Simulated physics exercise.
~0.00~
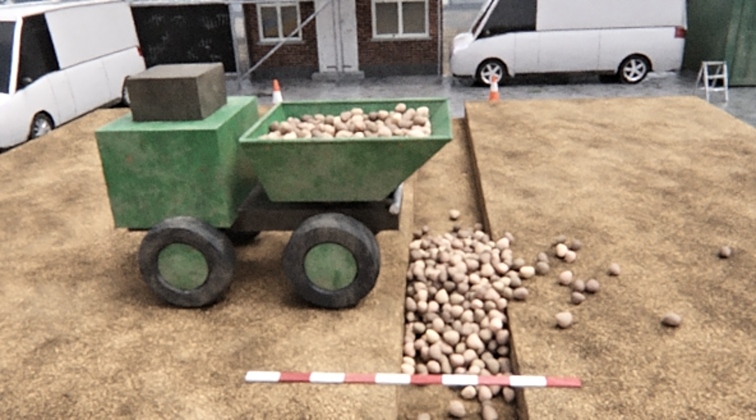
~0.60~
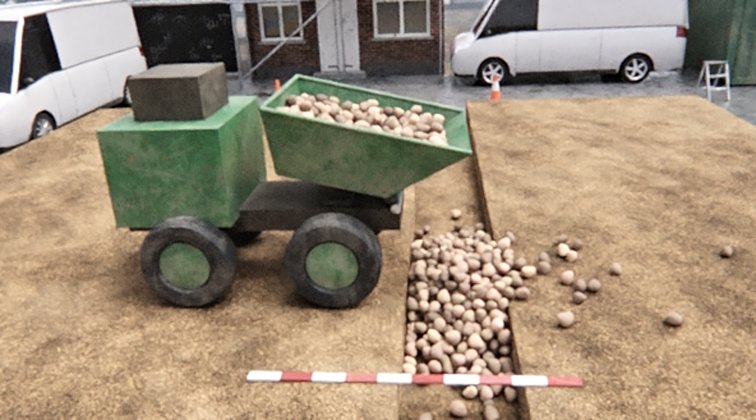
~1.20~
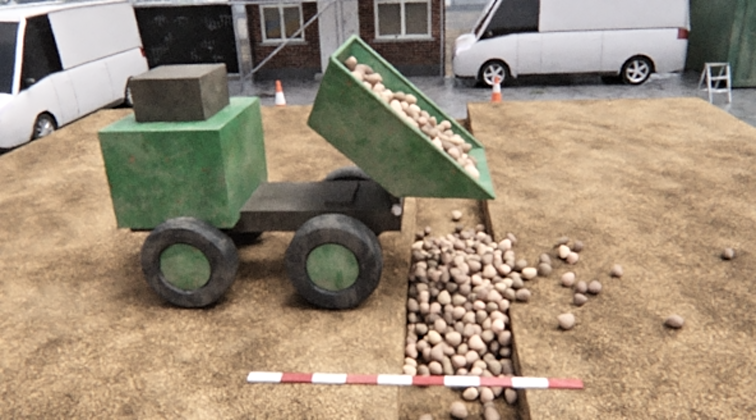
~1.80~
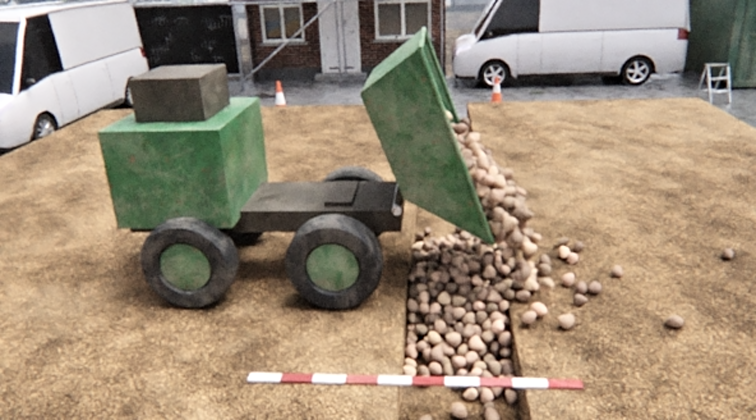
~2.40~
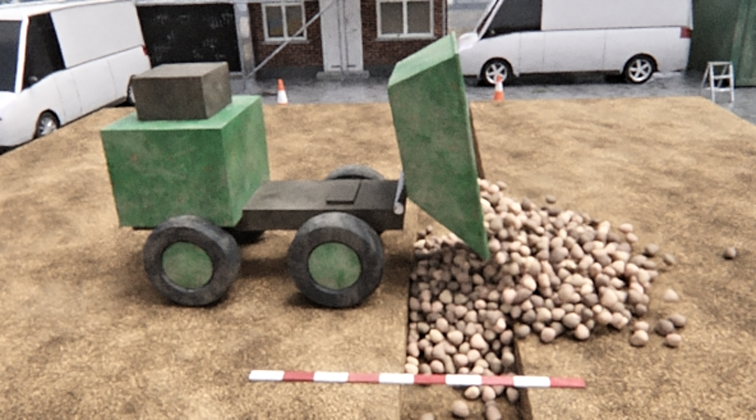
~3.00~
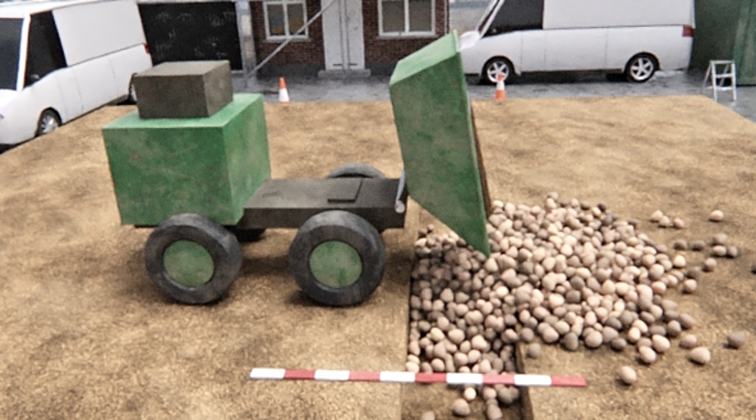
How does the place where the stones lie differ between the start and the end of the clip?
At the start, the stones are split between the dumper's raised skip and the heap in the trench, with a few scattered to the right. At the end, they lie lower and further right overall, in a broad pile in the trench and across the ground on its right side.
The green skip of a small dumper, loaded with rounded cobbles, begins to tip towards a trench on its right that already holds a heap of similar stones. As the skip tilts more steeply, its cobbles slide towards the lower right end. They then pour over the lip in a thick stream, landing on the heap and spilling across the ground beyond the trench. The skip stops almost upright while the last stones spread and roll further right. At the end, the dumper stands still beside a broad pile covering part of the trench and the soil to its right.
